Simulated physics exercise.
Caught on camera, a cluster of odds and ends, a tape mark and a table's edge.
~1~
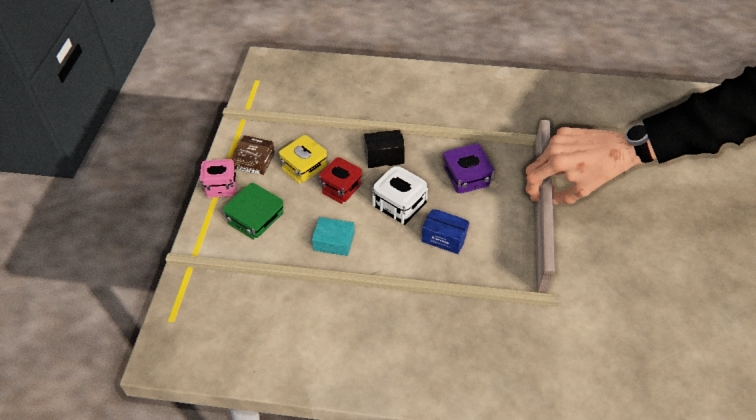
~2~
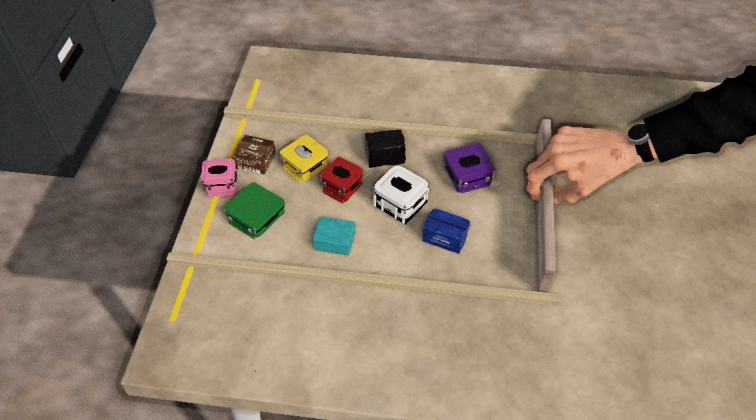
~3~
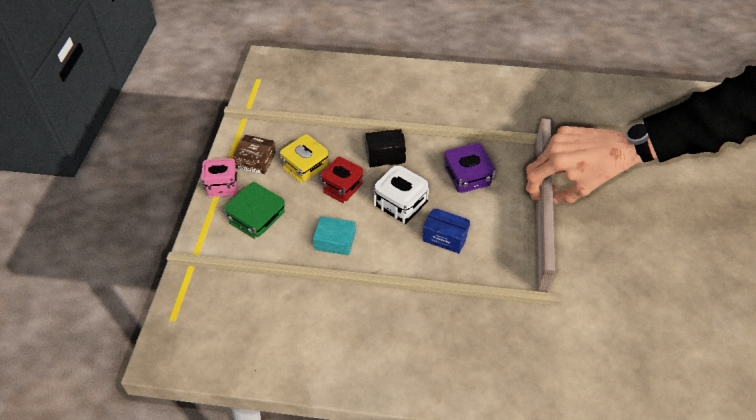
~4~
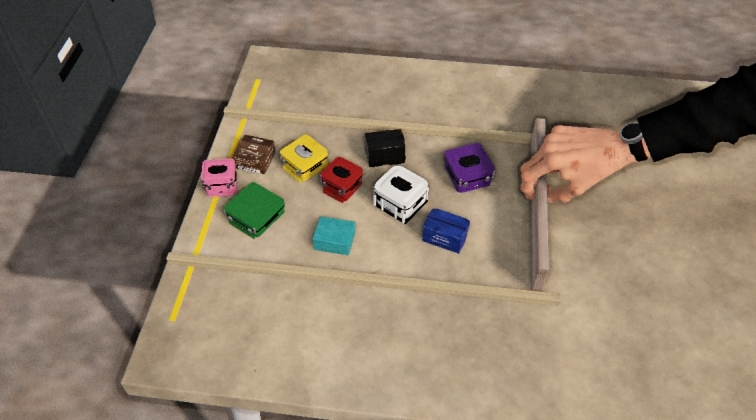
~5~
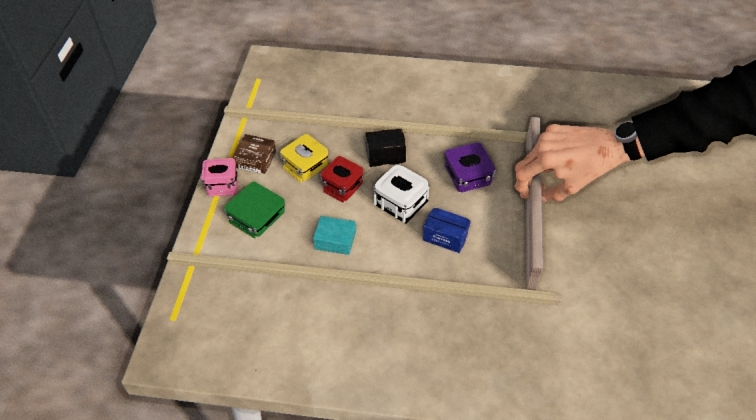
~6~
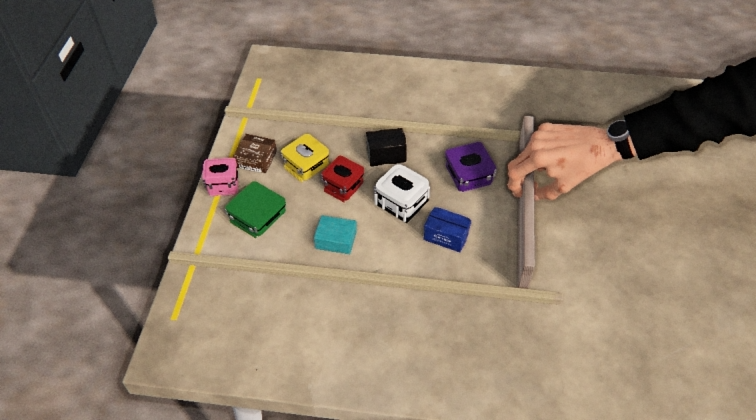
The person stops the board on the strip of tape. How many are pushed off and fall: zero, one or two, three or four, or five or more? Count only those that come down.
The number that fall off is five or more.
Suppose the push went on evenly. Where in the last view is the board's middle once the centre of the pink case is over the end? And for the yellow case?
At (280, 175) for the pink case; at (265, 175) for the yellow case.
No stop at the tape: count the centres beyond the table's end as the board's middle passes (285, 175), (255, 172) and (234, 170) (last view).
In that order 1, 4 and 7.
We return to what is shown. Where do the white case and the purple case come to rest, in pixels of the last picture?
The white case stops around (196, 183); the purple case around (216, 139).
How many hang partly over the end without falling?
Overhanging: 3.
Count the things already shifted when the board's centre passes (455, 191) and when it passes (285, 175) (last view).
First 2, then 10.
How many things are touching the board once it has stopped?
It touches 3.
Soon after, none off yet; pink case at rest near (221, 177); brown box at rest near (256, 153); green case at rest near (257, 210).
Then, none off yet; pink case at rest near (218, 174); brown box moved about its own width near (213, 150); green case moved about its own width near (233, 202).
At rest, the number that fall off is five or more; fallen, black box, turquoise block, red case, yellow case, green case, brown box and pink case.
